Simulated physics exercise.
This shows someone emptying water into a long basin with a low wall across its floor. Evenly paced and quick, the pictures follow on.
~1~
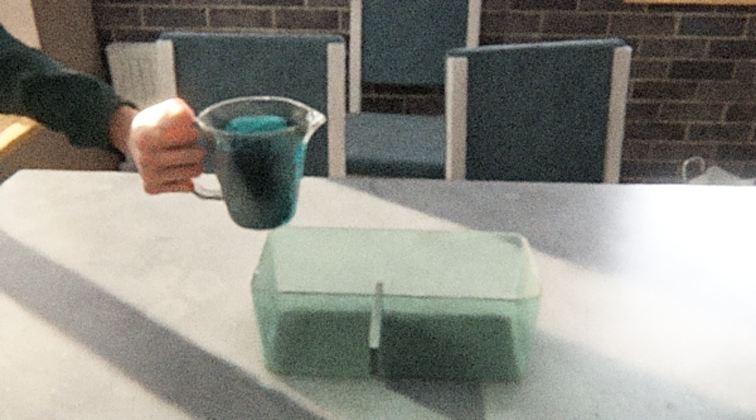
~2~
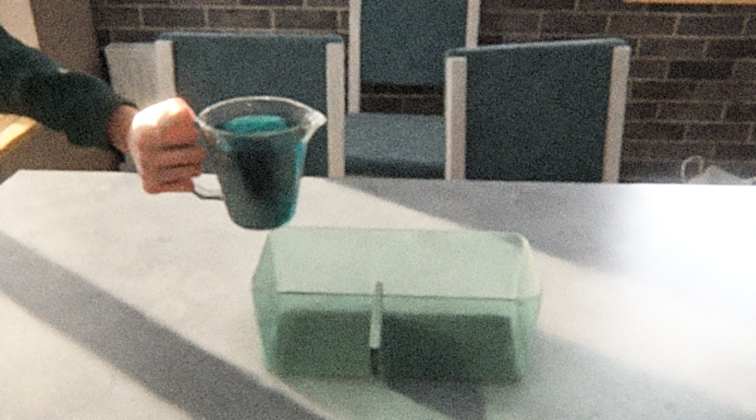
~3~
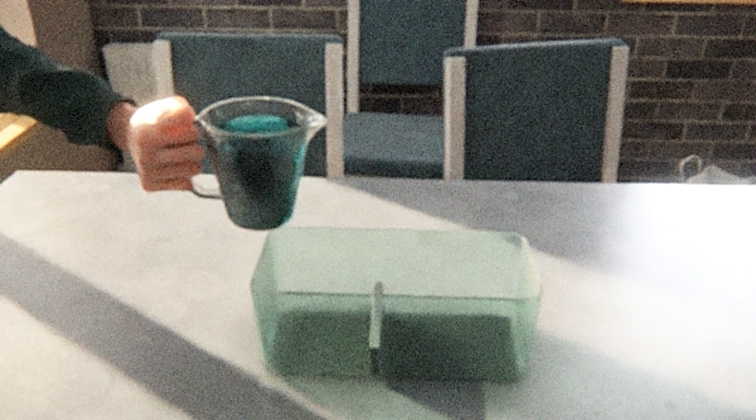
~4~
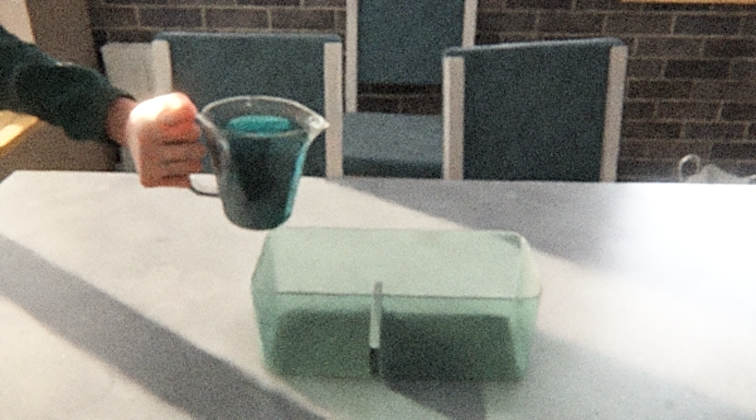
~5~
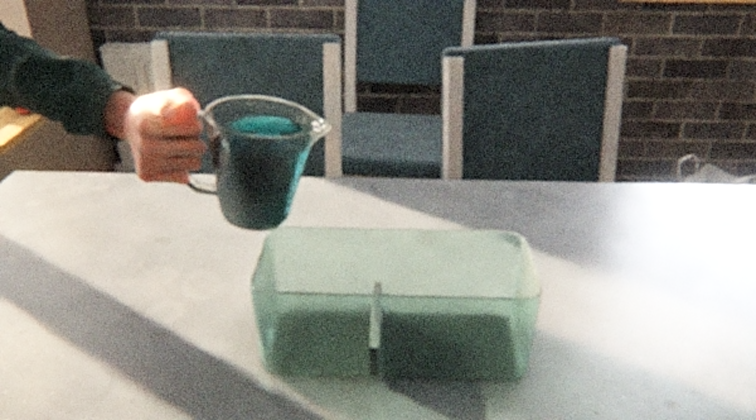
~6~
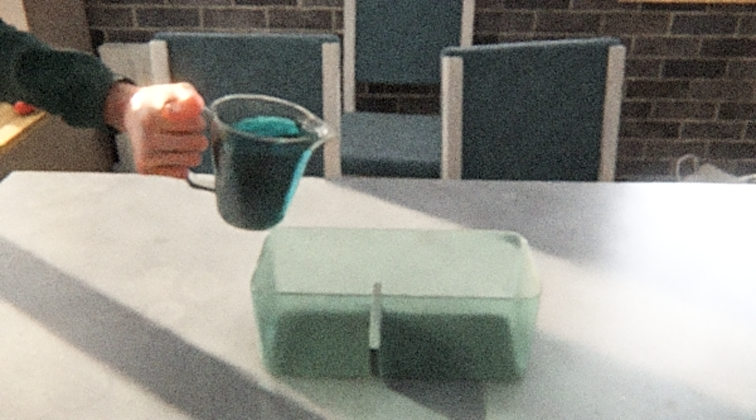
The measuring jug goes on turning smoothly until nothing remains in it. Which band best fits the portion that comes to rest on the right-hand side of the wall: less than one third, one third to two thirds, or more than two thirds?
The centre band.
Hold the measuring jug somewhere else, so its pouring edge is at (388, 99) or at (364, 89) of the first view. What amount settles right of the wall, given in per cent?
The first start gives some 95 %, the second some 95 %.
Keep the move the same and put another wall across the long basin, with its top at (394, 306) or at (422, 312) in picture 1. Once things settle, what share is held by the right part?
About 20 per cent, then about 5 per cent.
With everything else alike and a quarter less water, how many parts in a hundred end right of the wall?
That share would be some 35 parts in a hundred.
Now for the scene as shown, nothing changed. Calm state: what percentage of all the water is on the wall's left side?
Roughly 45 %.
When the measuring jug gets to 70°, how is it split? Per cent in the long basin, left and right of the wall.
Near 0 in a hundred left, near 10 in a hundred right.
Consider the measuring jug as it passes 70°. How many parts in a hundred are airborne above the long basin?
Roughly 20 per cent.
A moment on, the measuring jug is tipped part way and 70 per cent is still to pour, 1 is left of the wall and 10 right of it.
Next, the measuring jug is tipped right over and 14 per cent is still to pour, 27 is left of the wall and 48 right of it.
Then the measuring jug is tipped right over and 0 per cent is still to pour, 48 is left of the wall and 51 right of it.
Later the measuring jug is tipped right over and 0 per cent is still to pour, 47 is left of the wall and 52 right of it.
At rest 47 per cent lies left of the wall, 52 right of it and 1 outside.
